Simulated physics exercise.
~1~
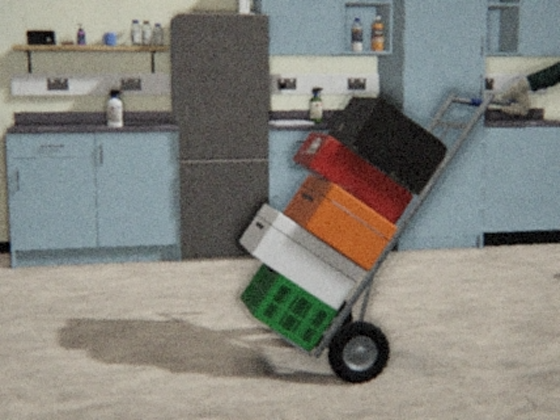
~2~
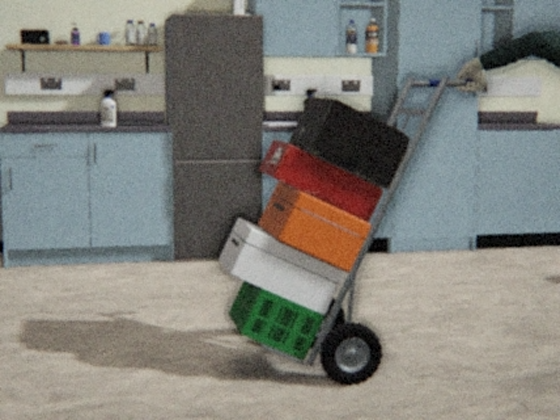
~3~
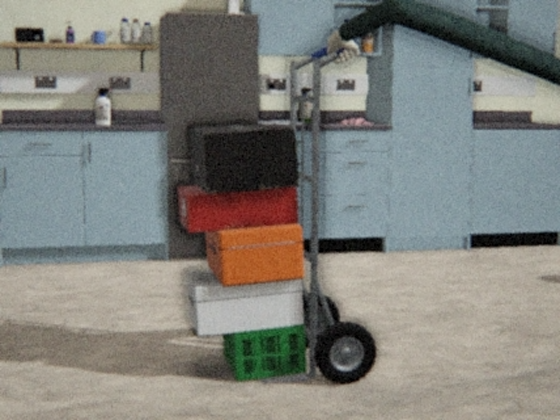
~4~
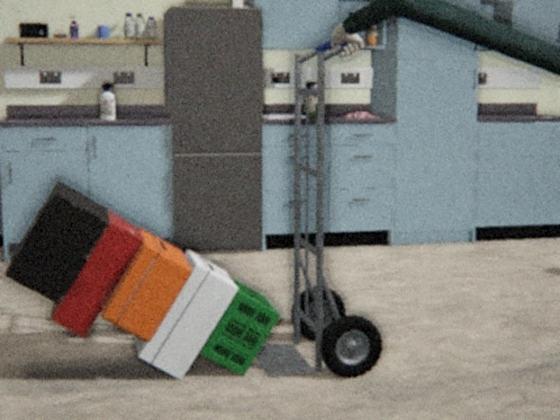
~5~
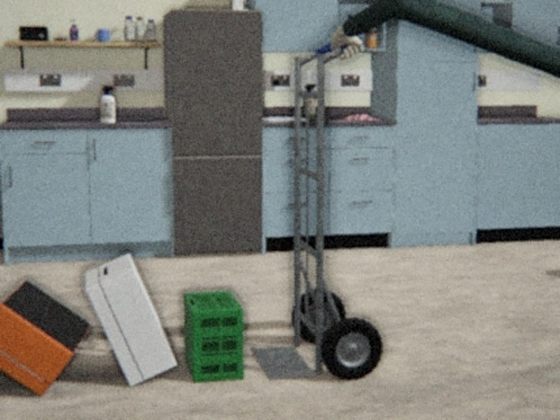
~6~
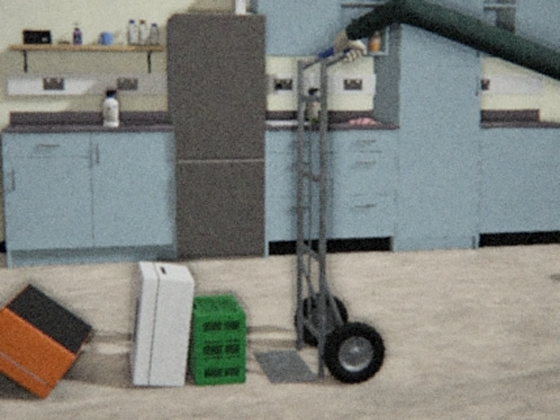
A green-sleeved arm swings a loaded hand truck upright, and its stacked boxes topple left onto the floor.
